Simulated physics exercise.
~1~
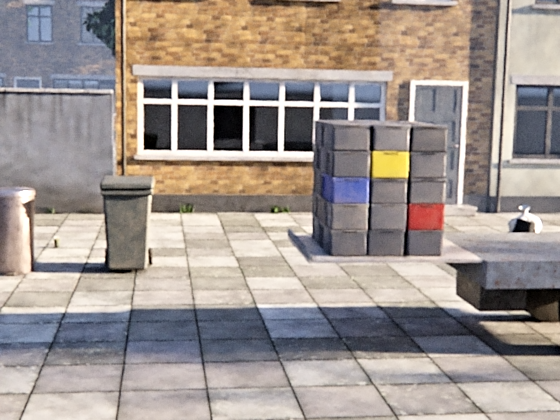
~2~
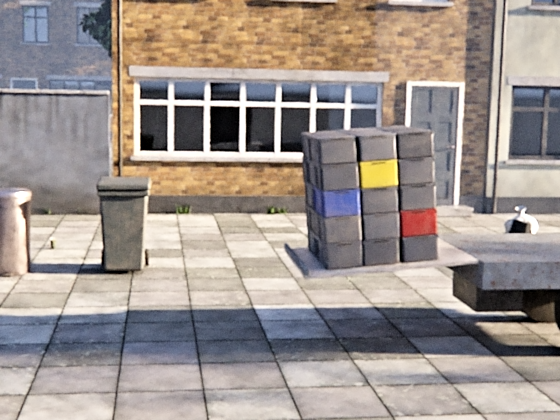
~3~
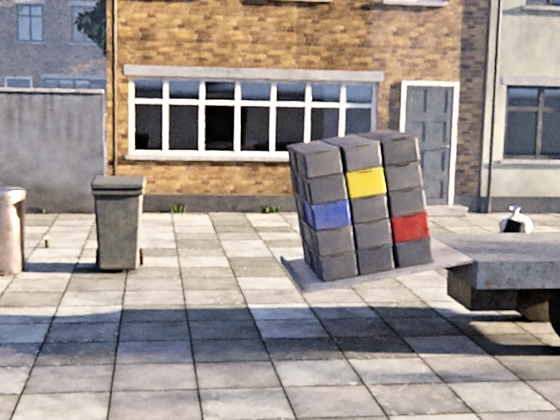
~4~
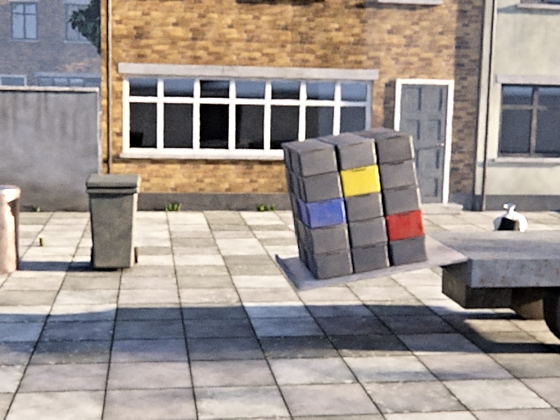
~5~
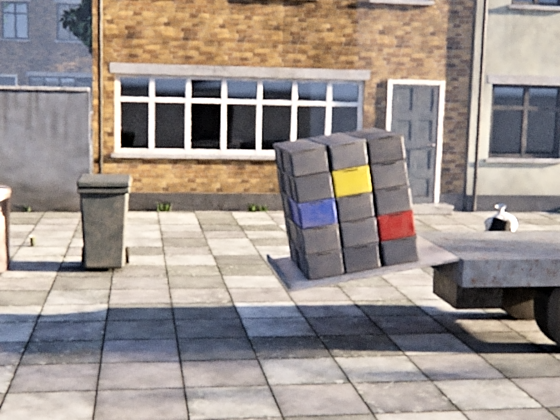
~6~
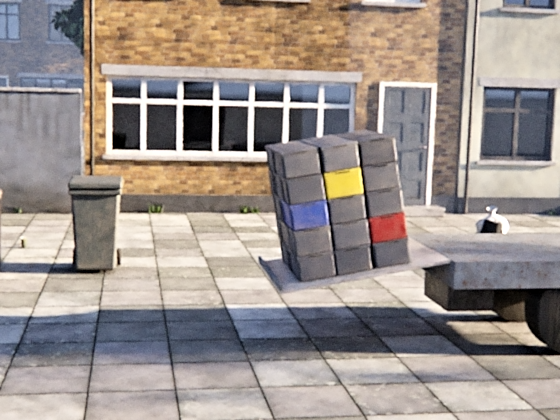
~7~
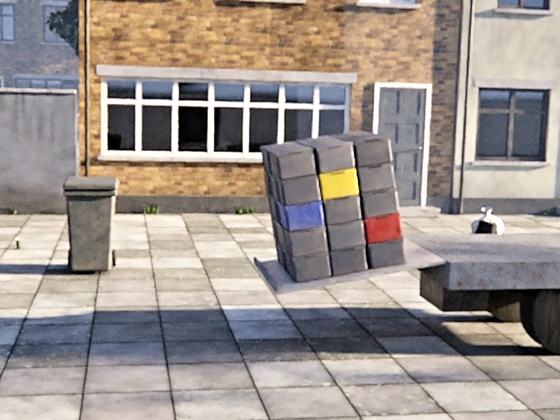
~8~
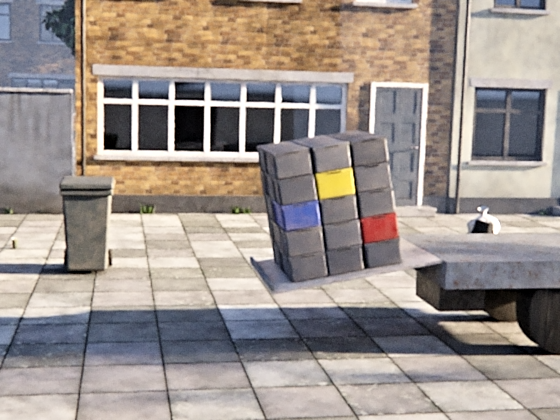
A stack of dark grey boxes, with one blue, one yellow and one red among them, tilted gently as the flap beneath it dipped down to the left behind a flat-bed, then stayed slanted with every box still aboard.
